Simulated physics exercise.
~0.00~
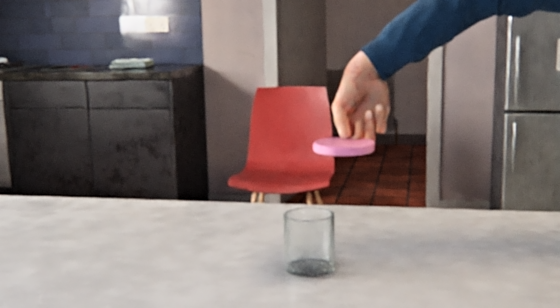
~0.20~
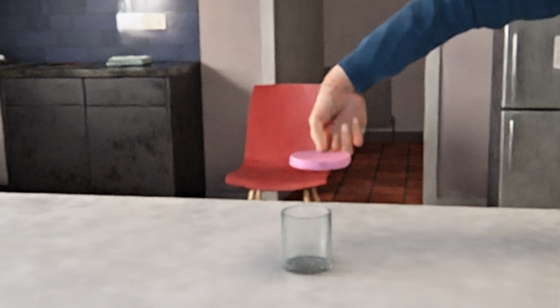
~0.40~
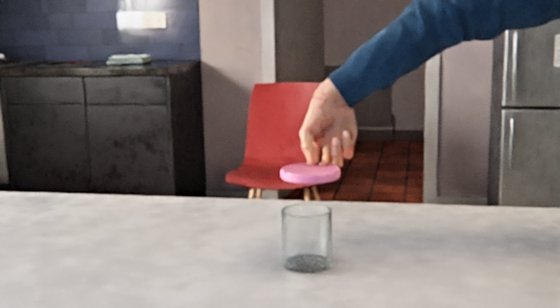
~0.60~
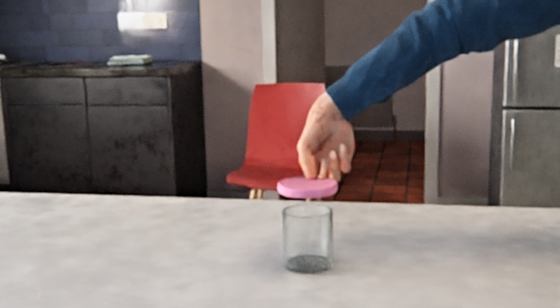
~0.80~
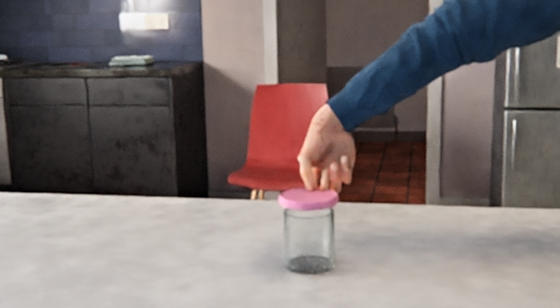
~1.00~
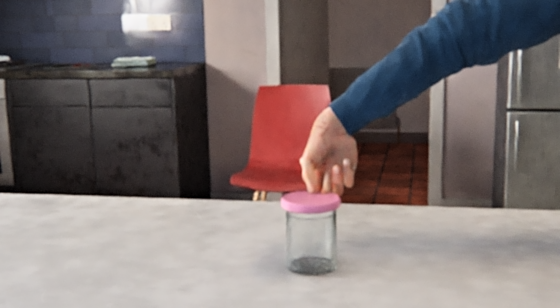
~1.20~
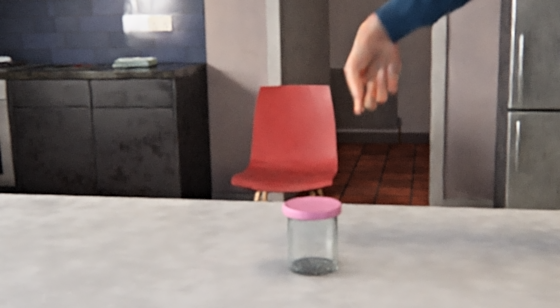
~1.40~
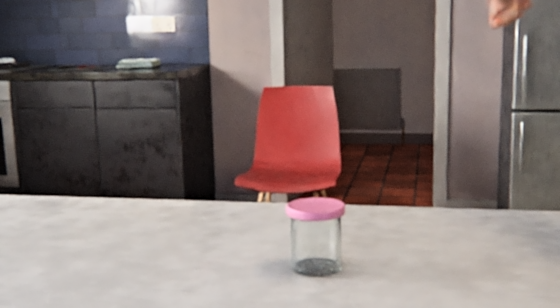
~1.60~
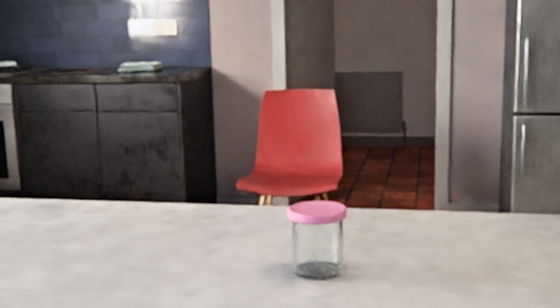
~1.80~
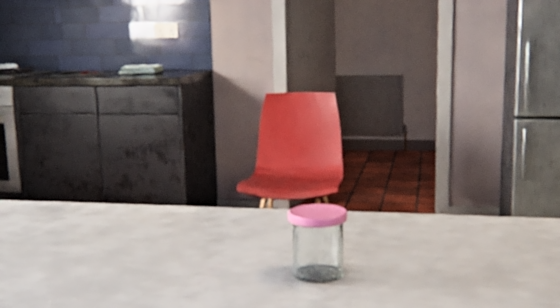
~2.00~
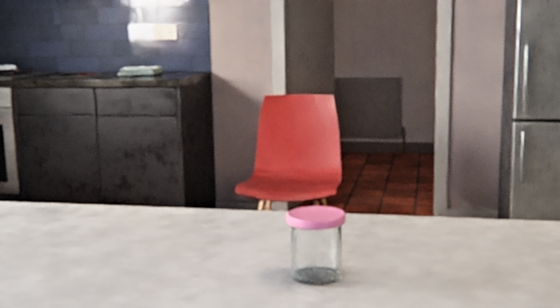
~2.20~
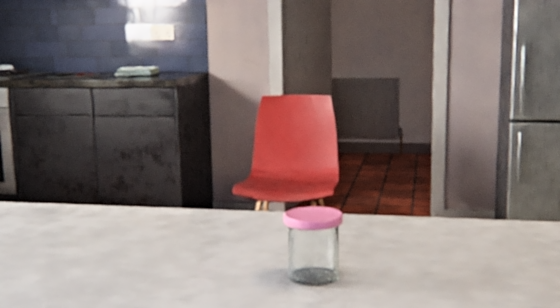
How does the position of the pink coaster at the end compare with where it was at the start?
At the start the pink coaster is held in the air by a hand, above and slightly to the right of the glass. At the end it rests on top of the glass, covering its opening.
